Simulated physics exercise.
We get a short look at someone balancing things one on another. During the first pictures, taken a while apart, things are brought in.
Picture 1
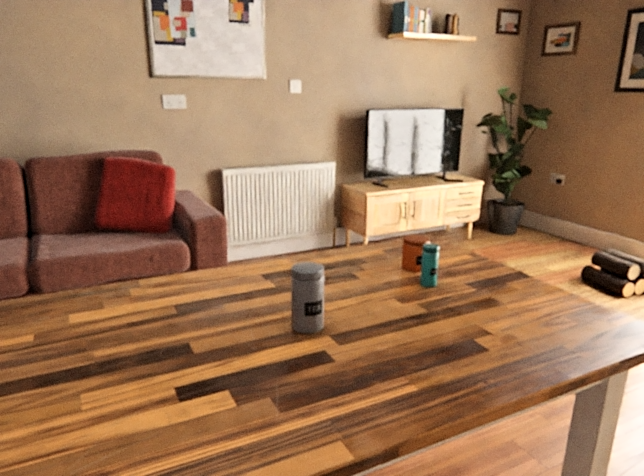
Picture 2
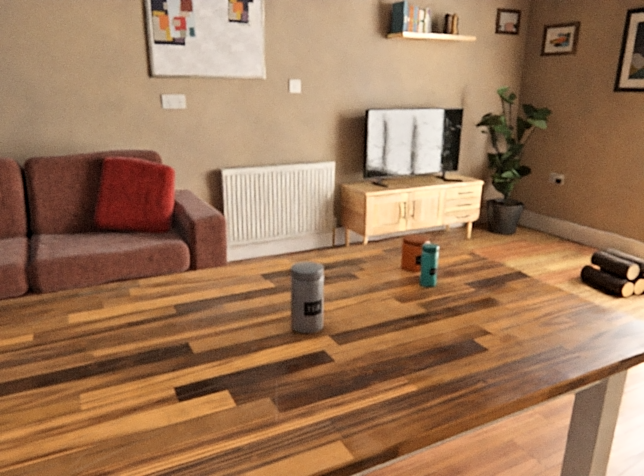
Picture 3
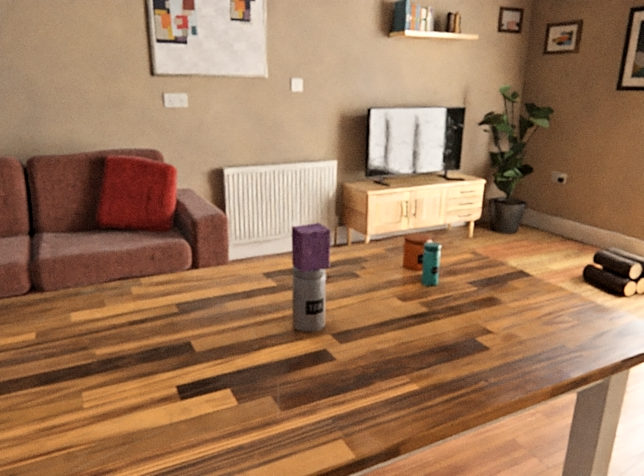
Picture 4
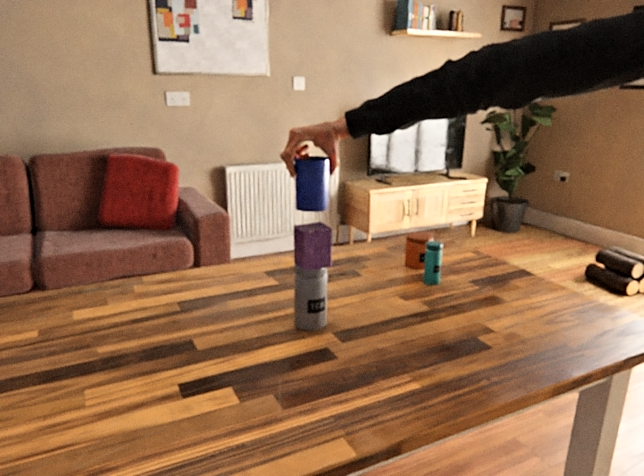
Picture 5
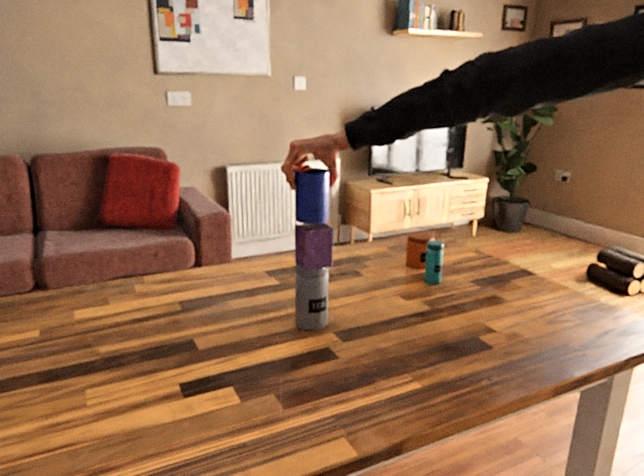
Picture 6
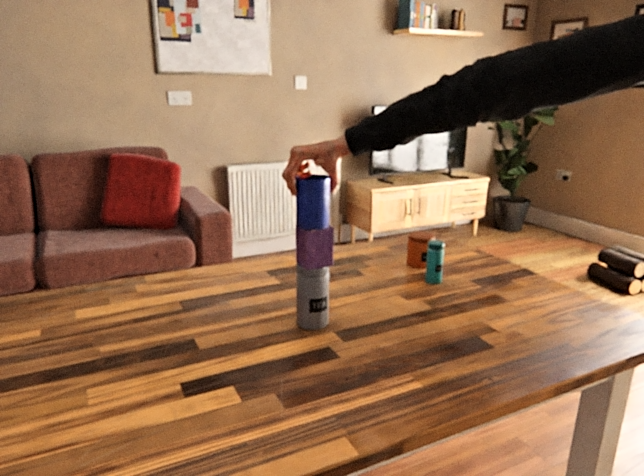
A purple block appears on the grey canister, then a hand lowers a blue cup onto it.
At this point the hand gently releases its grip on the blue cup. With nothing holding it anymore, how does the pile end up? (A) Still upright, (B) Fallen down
Still upright (A).
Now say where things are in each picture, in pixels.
In the first picture, the last thing is not in view yet; turquoise shaker (430, 265).
In the second picture, the last thing is not in view yet.
In the third picture, the last thing is not in view yet; turquoise shaker (431, 264).
The fourth picture shows on its way; blue cup (312, 184); purple block (313, 246).
The fifth picture shows on its way; blue cup (312, 195); turquoise shaker (434, 263).
The sixth picture shows set down, still held; blue cup (313, 202); purple block (315, 245).
Then, 0.60 s after the last picture, nothing has stirred.
Then, 1.50 s after the last picture, blue cup resting near (313, 202).
At rest, all 5 in place. Seen from the same camera at the end, blue cup near (313, 202). The pile stays up.
